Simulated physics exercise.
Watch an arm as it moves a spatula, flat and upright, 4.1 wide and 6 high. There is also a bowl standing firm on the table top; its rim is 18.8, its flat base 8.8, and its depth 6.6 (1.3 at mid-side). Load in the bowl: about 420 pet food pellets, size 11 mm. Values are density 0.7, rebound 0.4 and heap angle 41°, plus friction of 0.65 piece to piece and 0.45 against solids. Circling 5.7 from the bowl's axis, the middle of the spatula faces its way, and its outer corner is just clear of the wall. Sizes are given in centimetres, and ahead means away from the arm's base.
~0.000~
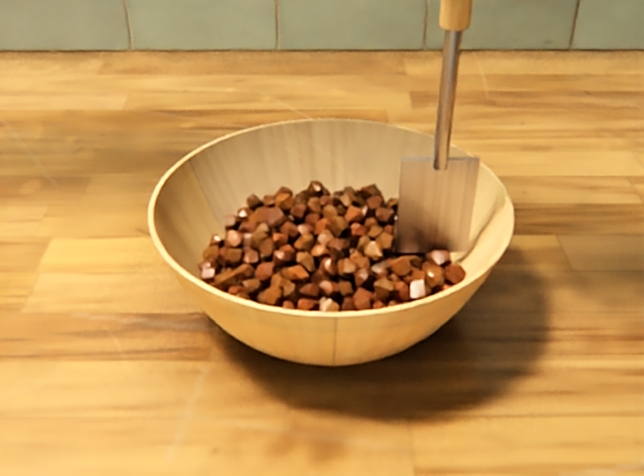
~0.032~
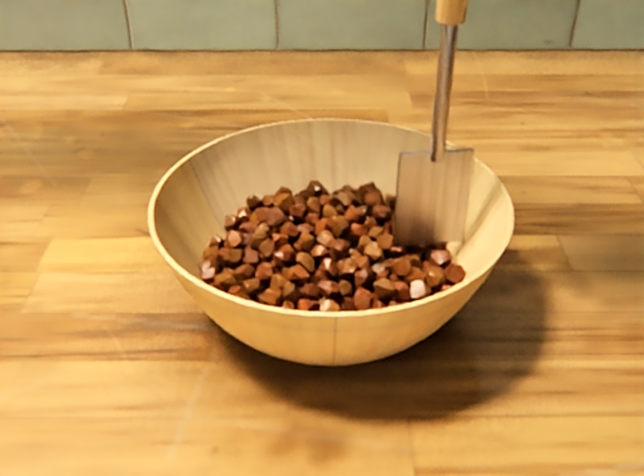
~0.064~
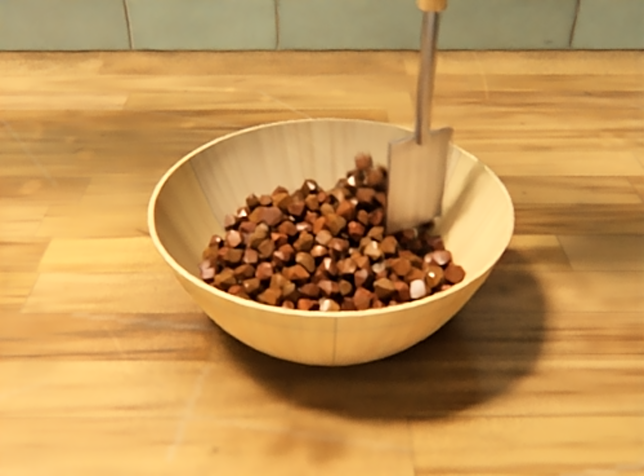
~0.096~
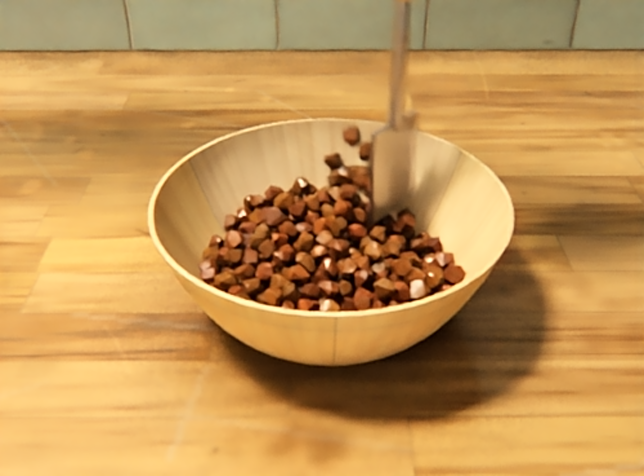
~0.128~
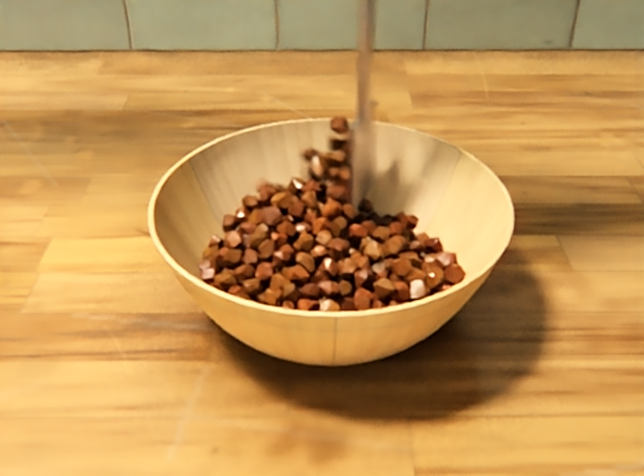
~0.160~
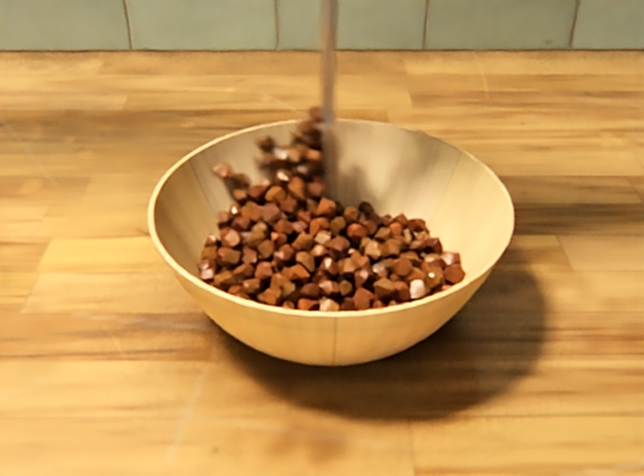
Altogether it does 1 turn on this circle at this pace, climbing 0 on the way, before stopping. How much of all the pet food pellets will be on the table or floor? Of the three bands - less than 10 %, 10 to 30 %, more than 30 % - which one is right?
The right band is 10 to 30 %.
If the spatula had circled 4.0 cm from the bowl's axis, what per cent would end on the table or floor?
Around 10 in a hundred.
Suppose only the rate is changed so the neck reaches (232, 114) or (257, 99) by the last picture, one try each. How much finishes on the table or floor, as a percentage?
Well, about 20 percent the first time and about 25 percent the second.
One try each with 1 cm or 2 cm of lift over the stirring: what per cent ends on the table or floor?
Some 10 and some 0 per cent.
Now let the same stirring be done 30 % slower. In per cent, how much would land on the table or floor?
I'd expect about 5 %.
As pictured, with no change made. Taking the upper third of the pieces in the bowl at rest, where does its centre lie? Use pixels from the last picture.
Close to (375, 211).
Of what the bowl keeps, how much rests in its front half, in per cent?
Close to 35 in a hundred.
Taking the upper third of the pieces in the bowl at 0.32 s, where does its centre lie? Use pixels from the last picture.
Roughly pixel (267, 274).
After 0.32 s, 193° round, highest piece 8 above the table; 404 in the bowl, 1 on the table or floor, 11 in flight or on the tool.
After 0.48 s, 296° round, highest piece 9 above the table; 377 in the bowl, 19 on the table or floor, 20 in flight or on the tool.
After 0.76 s, 0° round, highest piece 6 above the table; 351 in the bowl, 65 on the table or floor.
After 1.46 s, 0° round, highest piece 6 above the table; 351 in the bowl, 65 on the table or floor.
In the end, 351 in the bowl, 65 on the table or floor. That is 16 % on the table or floor.
